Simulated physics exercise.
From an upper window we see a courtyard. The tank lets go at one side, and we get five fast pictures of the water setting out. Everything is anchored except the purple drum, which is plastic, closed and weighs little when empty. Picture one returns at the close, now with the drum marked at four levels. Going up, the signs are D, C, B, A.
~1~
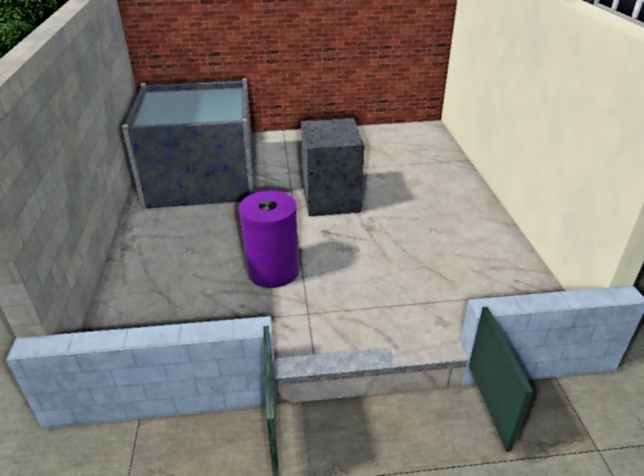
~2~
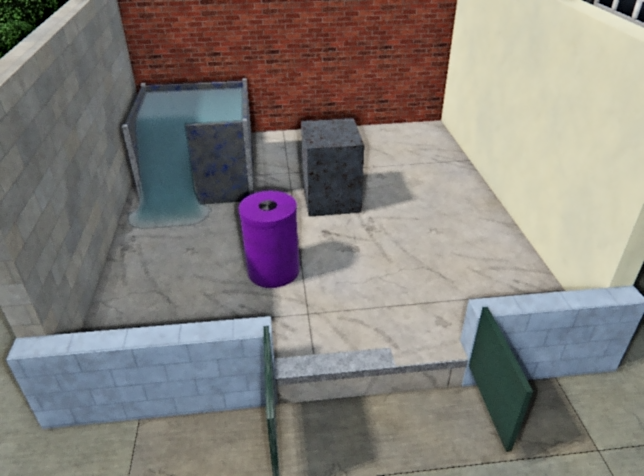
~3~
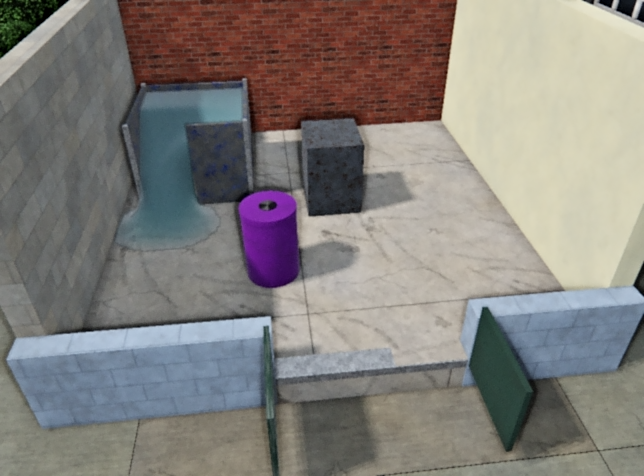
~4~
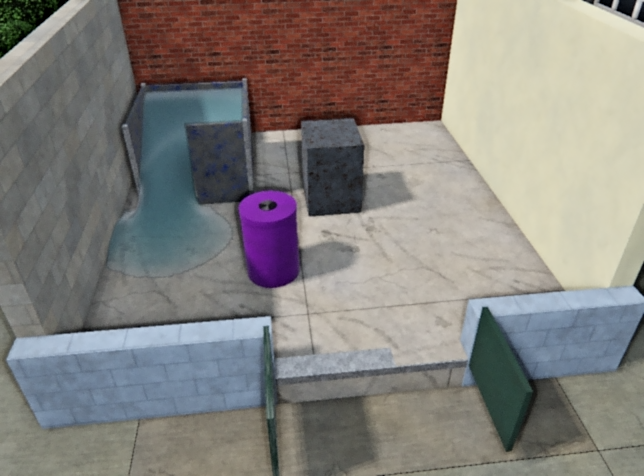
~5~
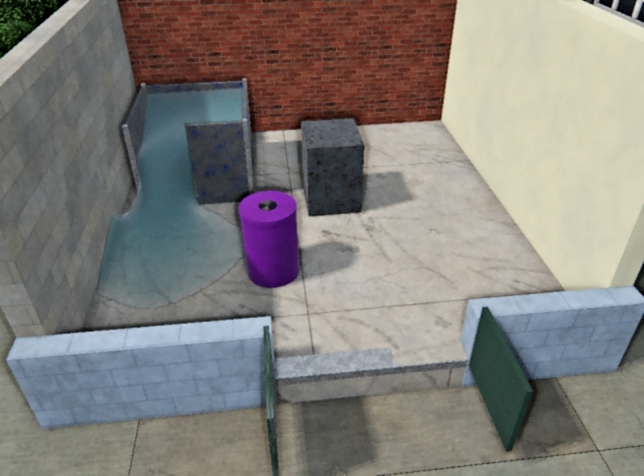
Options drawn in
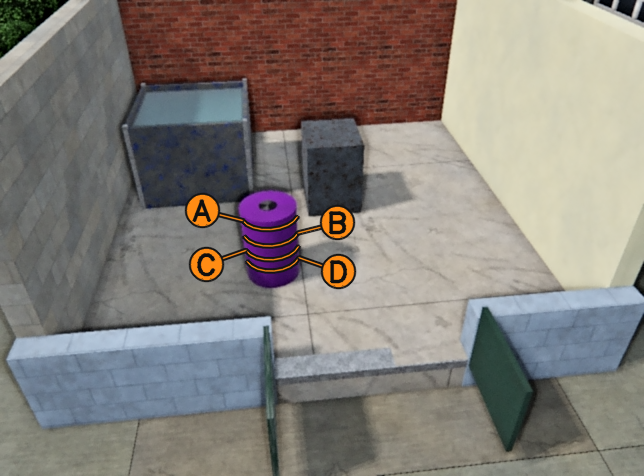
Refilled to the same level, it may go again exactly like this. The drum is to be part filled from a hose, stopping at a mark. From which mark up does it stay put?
Choose D.
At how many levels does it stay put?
All of them.
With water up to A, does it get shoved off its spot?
No.
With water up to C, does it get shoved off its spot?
No, that is safe.
On the marked copy, A at (270, 229); B at (272, 245); C at (273, 259); D at (273, 271); from the bottom up D, C, B, A.
With A, it does not move.
With B, it does not move.
With C, it does not move.
With D, it does not move.
